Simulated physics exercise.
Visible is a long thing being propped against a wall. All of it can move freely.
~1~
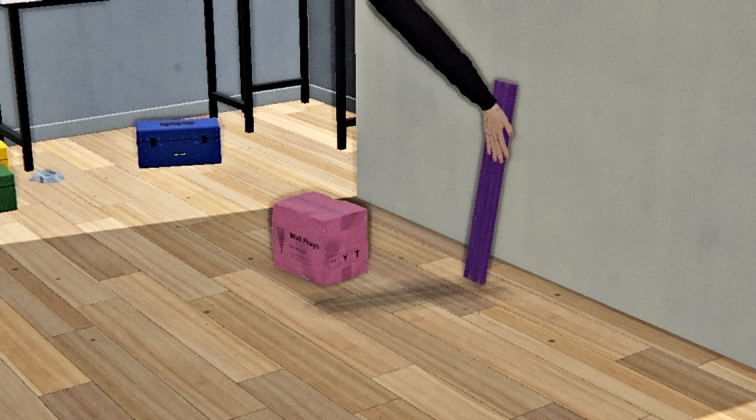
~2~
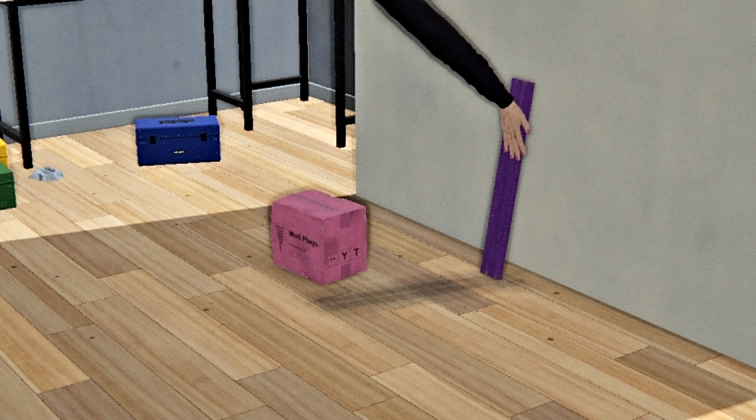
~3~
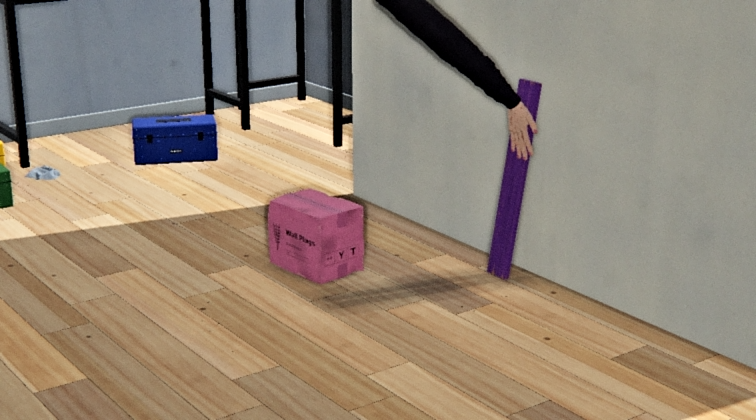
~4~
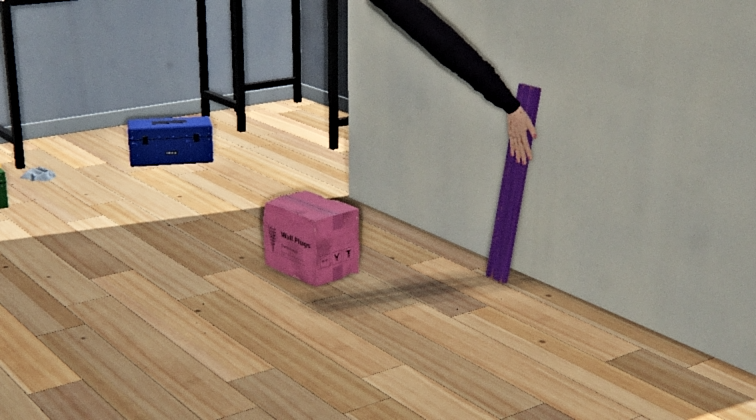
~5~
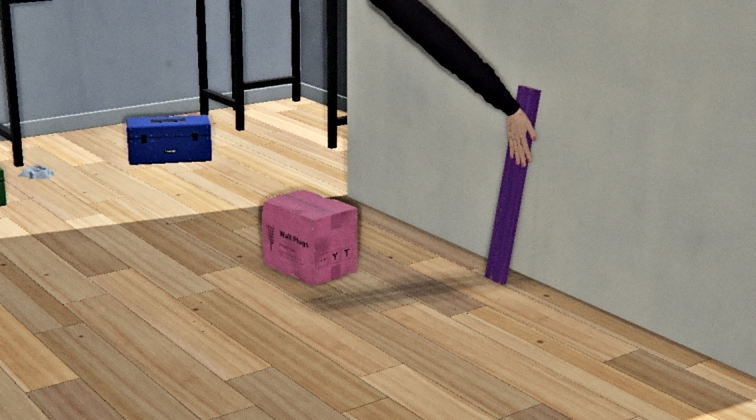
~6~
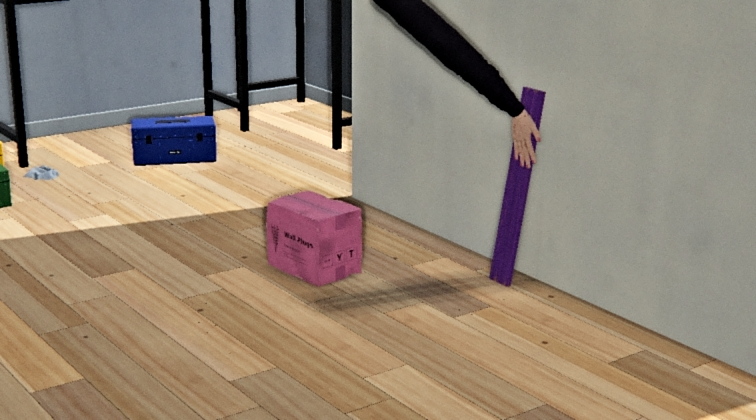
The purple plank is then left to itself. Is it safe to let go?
It keeps its lean.
Then, 0.40 s on from there, no change.
Then, 0.90 s on from there, purple plank resting near (517, 188).
In the end, both unmoved. At the end, from the last picture's camera, purple plank near (517, 188). The plank holds.
